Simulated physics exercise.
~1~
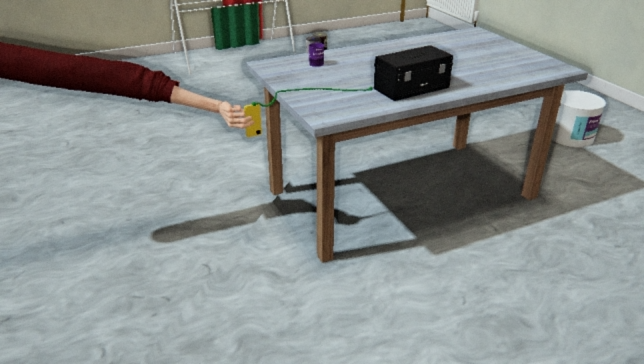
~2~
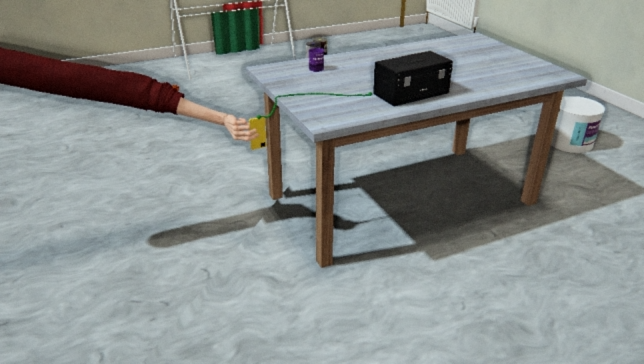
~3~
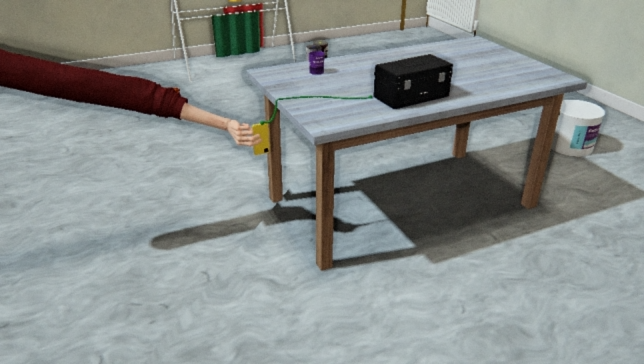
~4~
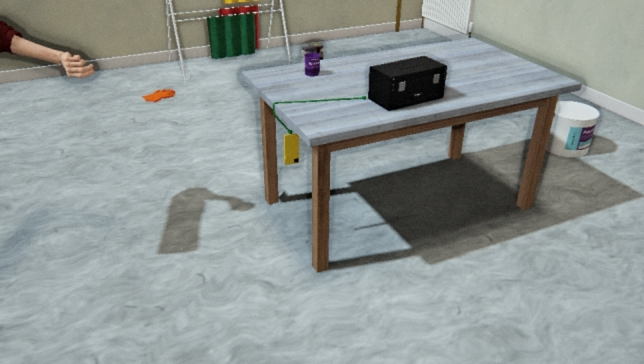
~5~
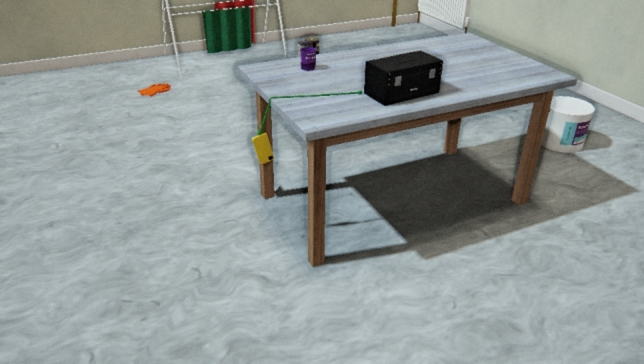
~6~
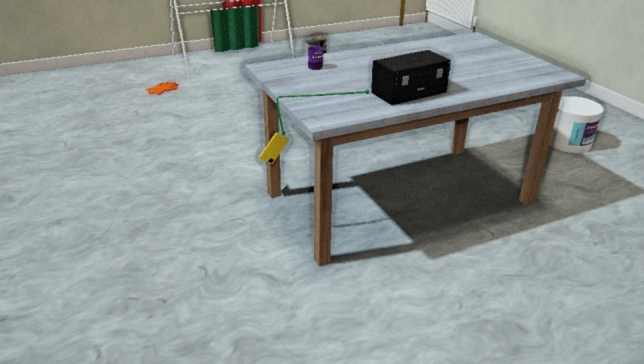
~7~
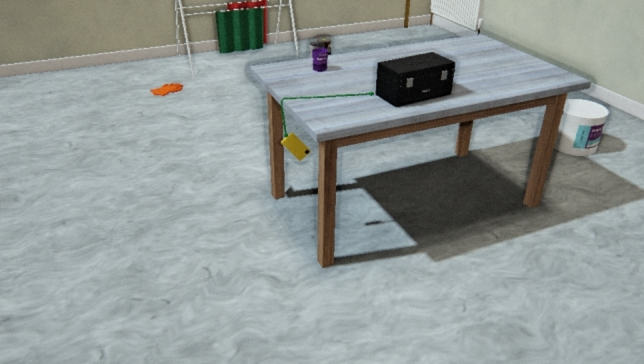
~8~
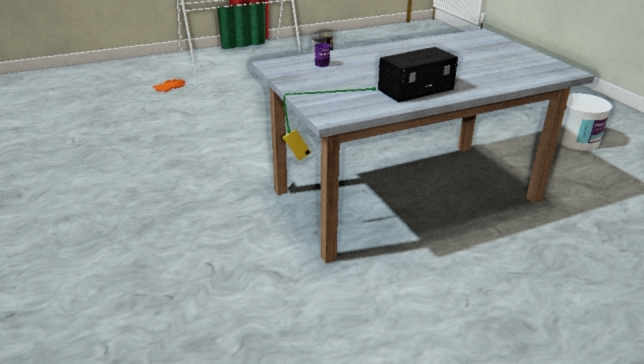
Beside a table, a hand releases a yellow phone, which swings from a green cord.
